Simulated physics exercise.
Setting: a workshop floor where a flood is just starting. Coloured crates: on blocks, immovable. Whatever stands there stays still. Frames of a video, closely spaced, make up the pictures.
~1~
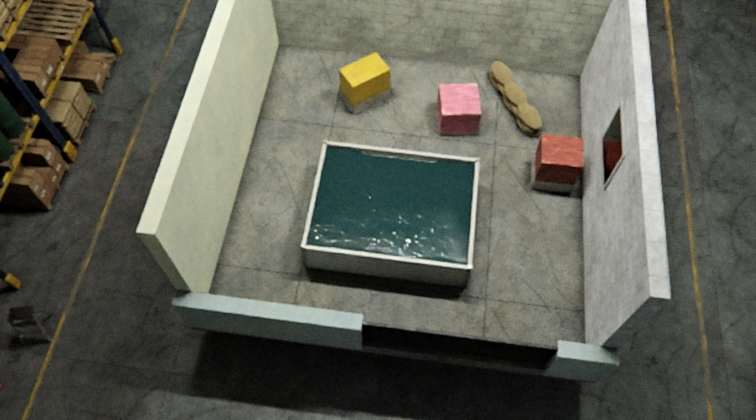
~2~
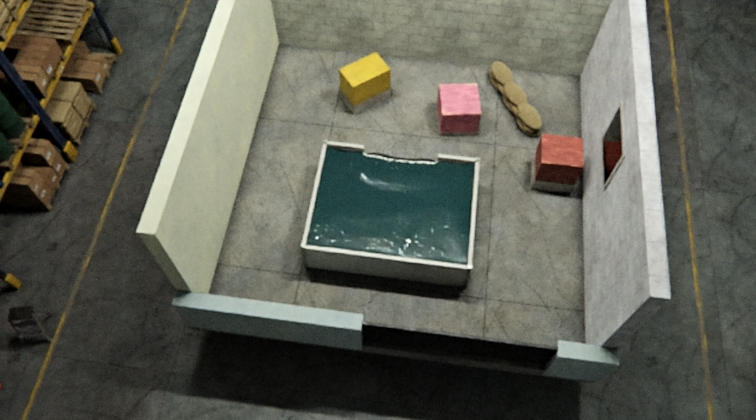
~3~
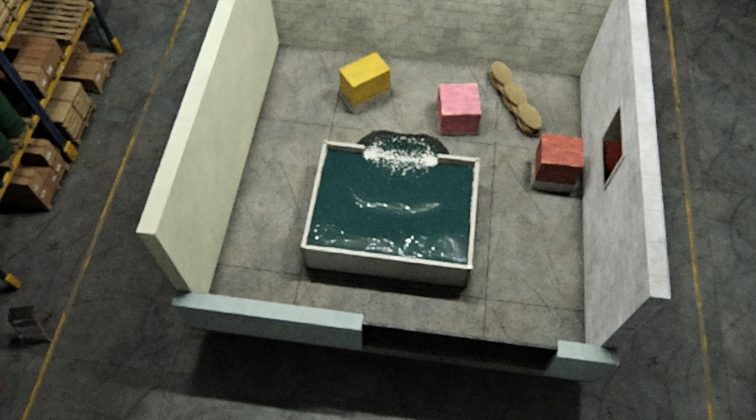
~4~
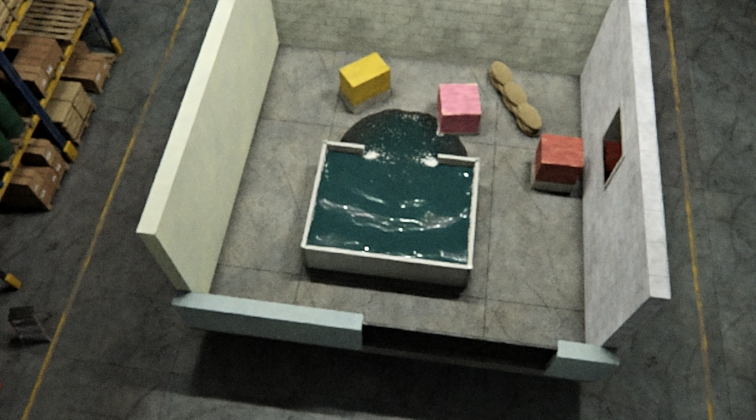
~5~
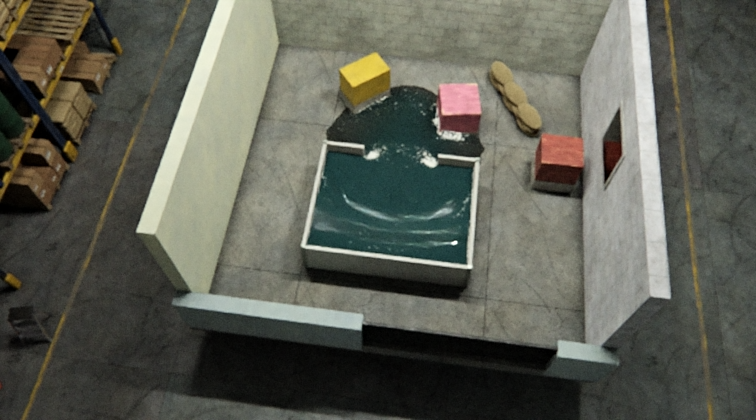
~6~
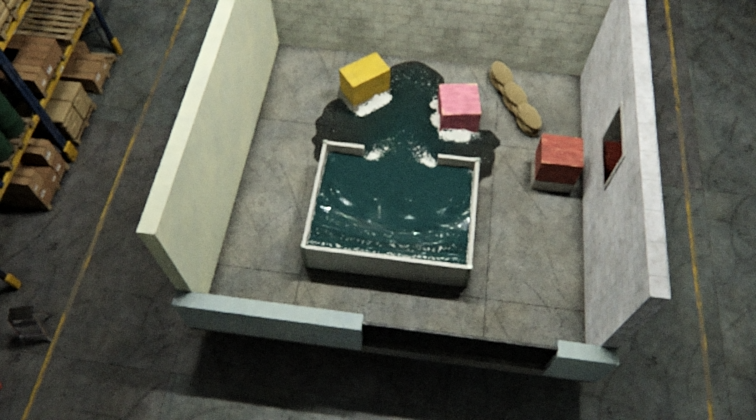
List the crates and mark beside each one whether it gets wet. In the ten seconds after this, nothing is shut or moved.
Yellow crate - gets wet; pink crate - gets wet; red crate - stays dry.
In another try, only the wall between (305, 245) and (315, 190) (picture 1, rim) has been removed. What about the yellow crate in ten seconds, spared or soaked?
The yellow crate is not reached.
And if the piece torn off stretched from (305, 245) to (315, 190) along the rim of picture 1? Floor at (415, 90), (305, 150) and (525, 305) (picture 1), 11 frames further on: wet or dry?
Going through them in turn: Still unsoaked, then reached by the flood, then still unsoaked.
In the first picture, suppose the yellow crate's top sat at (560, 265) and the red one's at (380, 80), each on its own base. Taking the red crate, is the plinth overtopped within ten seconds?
Well, the red one goes wet in the end.
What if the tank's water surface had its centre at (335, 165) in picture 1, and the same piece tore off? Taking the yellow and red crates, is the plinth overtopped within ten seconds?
Taking each in turn, yellow gets flooded, while red stays clear.
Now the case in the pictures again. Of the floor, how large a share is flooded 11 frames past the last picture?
Roughly 45 %.
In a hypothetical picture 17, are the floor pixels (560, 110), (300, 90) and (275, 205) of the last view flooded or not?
Taking the three spots one by one, I'd call them clear, drenched and clear.
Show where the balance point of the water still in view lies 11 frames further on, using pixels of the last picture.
About (400, 167) in the last view.
A moment on, water covers 25 % of the floor; the yellow crate water round its plinth, the pink crate water round its plinth, the red crate water round its plinth.
Next, water covers 45 % of the floor; the yellow crate water round its plinth, the pink crate water round its plinth, the red crate water round its plinth.
Then, water covers 60 % of the floor; the yellow crate water round its plinth, the pink crate water round its plinth, the red crate water round its plinth.
Later, water covers 95 % of the floor; the yellow crate water round its plinth, the pink crate water round its plinth, the red crate water round its plinth.
In the end, water covers 100 % of the floor; the yellow crate was topped, the pink crate was topped, the red crate stayed above the water.
